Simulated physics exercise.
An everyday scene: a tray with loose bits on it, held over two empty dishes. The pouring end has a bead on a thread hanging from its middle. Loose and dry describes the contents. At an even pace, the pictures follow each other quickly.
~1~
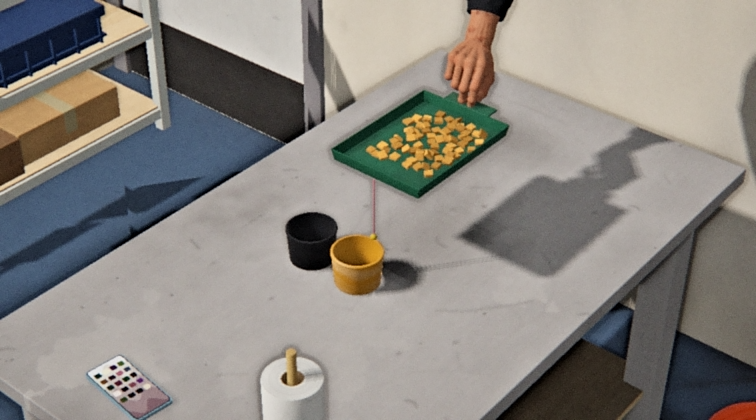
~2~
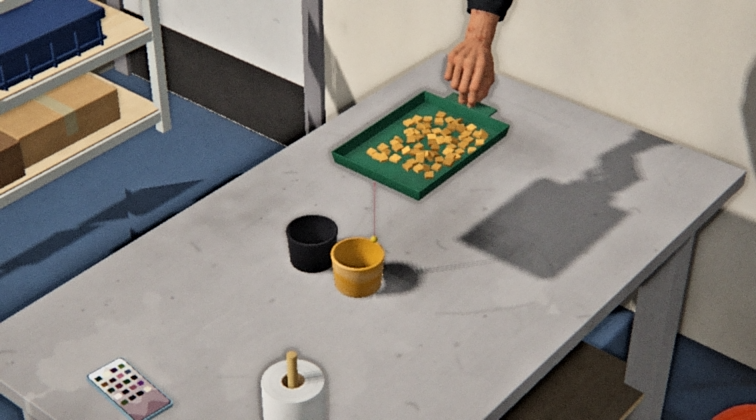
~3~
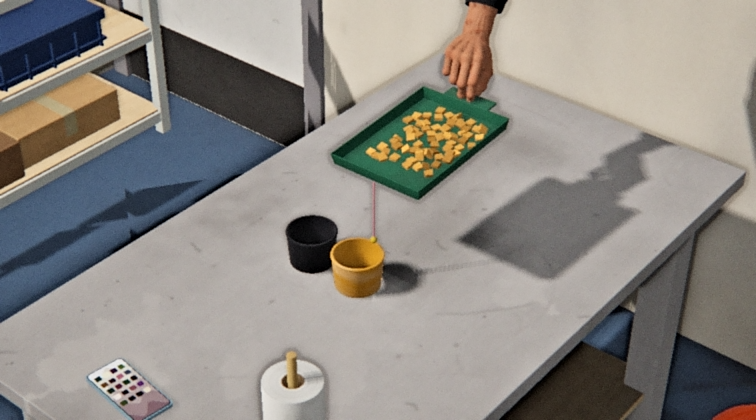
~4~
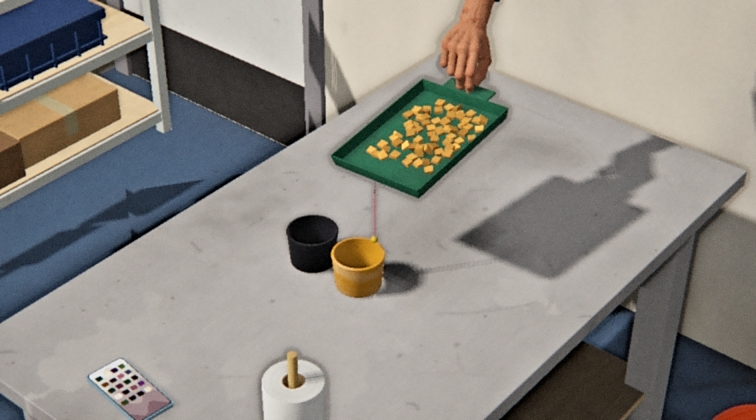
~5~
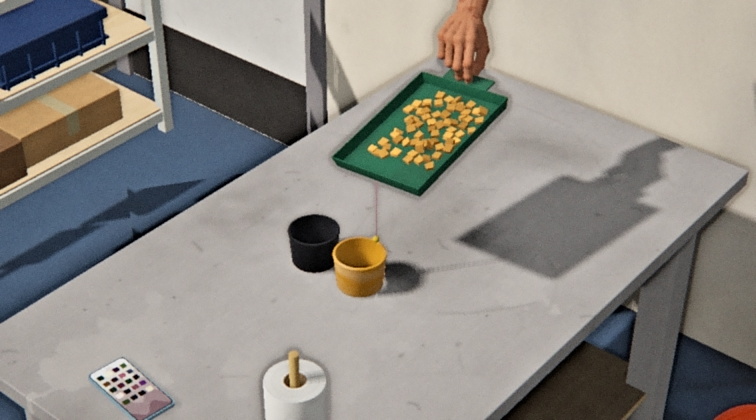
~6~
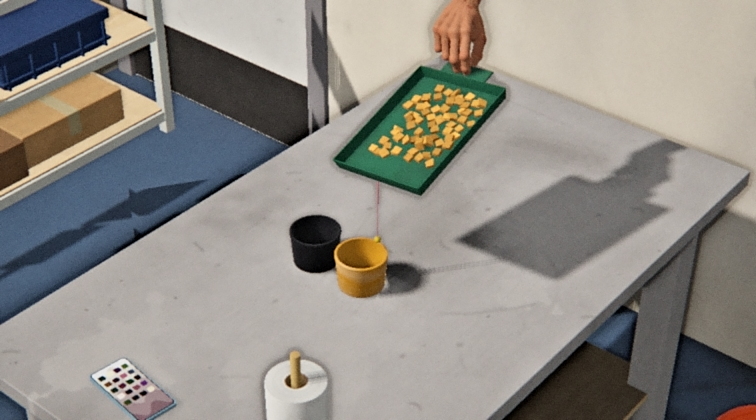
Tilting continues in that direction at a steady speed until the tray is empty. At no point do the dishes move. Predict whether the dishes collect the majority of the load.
They do collect the majority.
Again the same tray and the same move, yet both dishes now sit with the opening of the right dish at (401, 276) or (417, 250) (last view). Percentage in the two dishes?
The first position comes out at 30 per cent, the other at 10 per cent.
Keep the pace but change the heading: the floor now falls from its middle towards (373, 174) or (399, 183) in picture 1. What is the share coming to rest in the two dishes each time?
Case one 40 %; case two 10 %.
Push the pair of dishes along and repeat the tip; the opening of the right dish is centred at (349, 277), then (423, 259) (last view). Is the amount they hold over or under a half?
In the first position shy of half, in the second shy of half.
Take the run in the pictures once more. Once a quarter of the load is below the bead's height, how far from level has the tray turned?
Approx. reading: About 110°.
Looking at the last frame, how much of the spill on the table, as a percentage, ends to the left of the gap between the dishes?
Near 50 per cent.
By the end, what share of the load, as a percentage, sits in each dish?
Per cent held at the end: Left dish 40, right dish 20.
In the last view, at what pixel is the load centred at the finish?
Around (327, 262).
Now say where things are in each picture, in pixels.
In the first frame, corners of the pouring end (335, 149) and (418, 188), level; middle of the load (432, 142), cereal squares; left dish (295, 251); right dish (341, 275); bead on its thread (374, 237).
In the second frame, corners of the pouring end (335, 152) and (419, 190), level; middle of the load (432, 143).
In the third frame, corners of the pouring end (334, 153) and (418, 189), tipped barely, lowest at the left corner; middle of the load (432, 140).
In the fourth frame, corners of the pouring end (334, 155) and (417, 188), tipped a little, lowest at the left corner; middle of the load (432, 135).
In the fifth frame, corners of the pouring end (335, 156) and (418, 187), tipped a little, lowest at the left corner; middle of the load (432, 129).
In the sixth frame, corners of the pouring end (336, 159) and (418, 186), tipped clearly, lowest at the left corner; middle of the load (432, 125); left dish (299, 253); right dish (345, 278).
Just after the last frame, tray tipped steeply; almost all on the tray; just a few in the air.
A moment on, tray tipped right over; the larger part on the tray; about a tenth in the left dish; just a few outside both.
Further on, tray tipped past a quarter turn; roughly a quarter in the right dish; roughly half in the left dish; roughly a third outside both.
When it is over, tray tipped past a quarter turn; roughly a quarter in the right dish; roughly half in the left dish; roughly a third outside both.
